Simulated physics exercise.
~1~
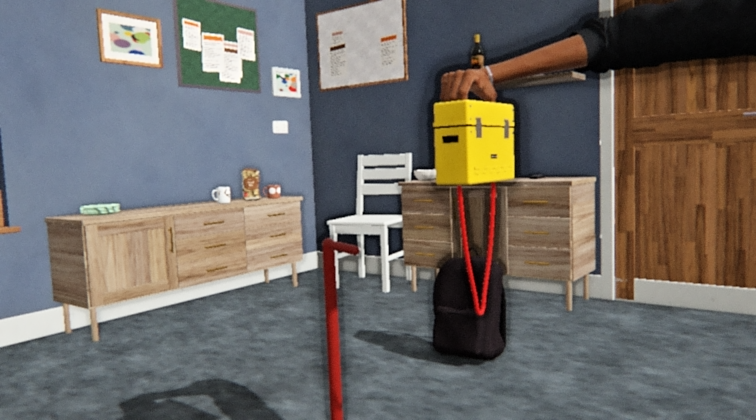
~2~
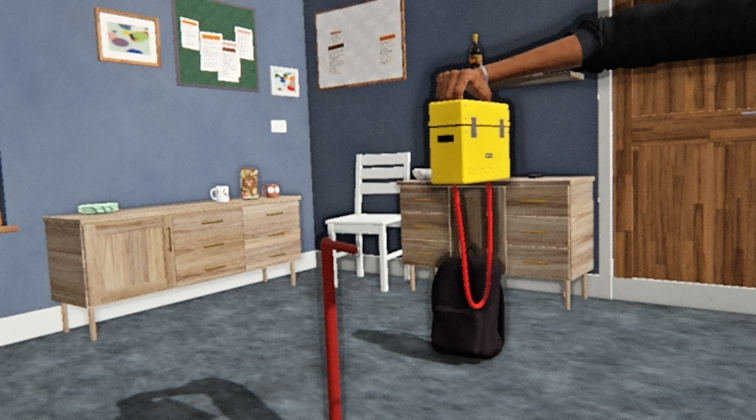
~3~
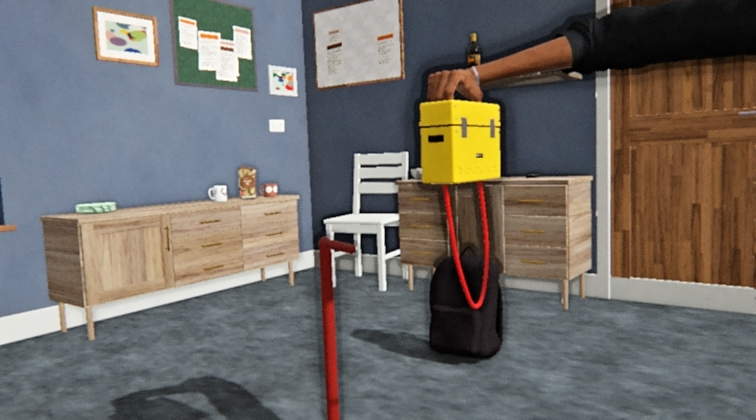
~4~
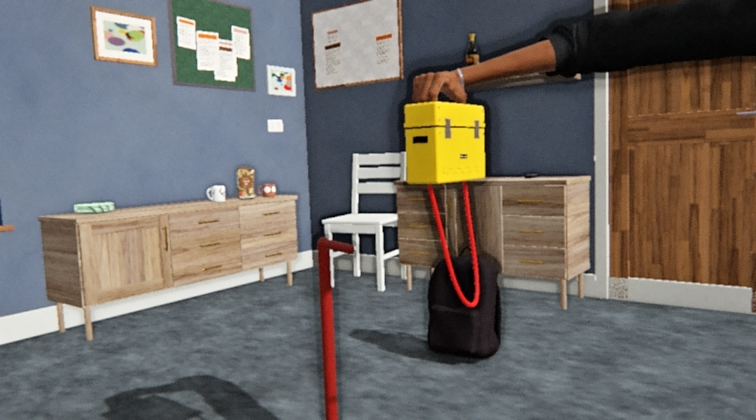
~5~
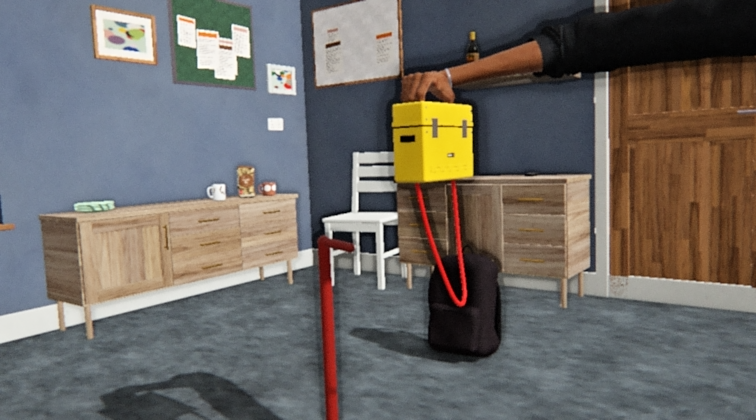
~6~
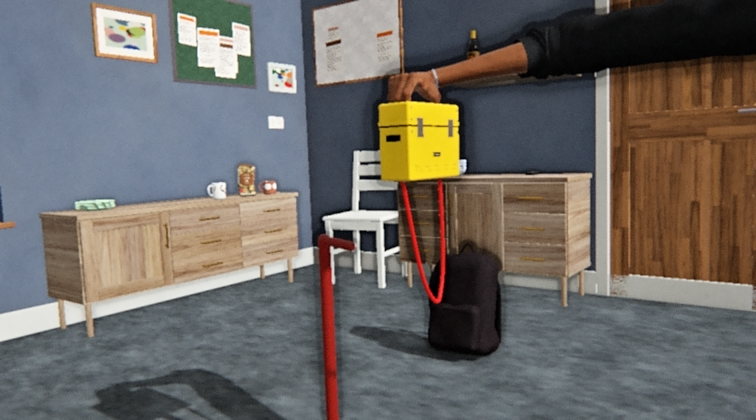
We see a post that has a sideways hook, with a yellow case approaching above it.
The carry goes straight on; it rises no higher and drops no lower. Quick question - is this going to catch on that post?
Held back.
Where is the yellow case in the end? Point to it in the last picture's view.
Resting spot: Roughly (265, 150).
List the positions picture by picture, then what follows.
The first frame shows yellow case (476, 143); hook tip (355, 251).
The second frame shows yellow case (472, 143); bottom of the loop (480, 305).
The third frame shows yellow case (462, 143).
The fourth frame shows yellow case (447, 143); bottom of the loop (474, 304).
The fifth frame shows yellow case (435, 142).
The sixth frame shows yellow case (421, 142); bottom of the loop (439, 301); hook tip (351, 247); hook points towards it, loop hangs below the hook.
Then, 0.78 s later than the last view, case over the post near (338, 146).
Then, 1.52 s later than the last view, case past the post near (274, 149).
Finally, case past the post near (265, 150); loop tight round the post, hand stopped. The yellow case is jerked back by its loop.
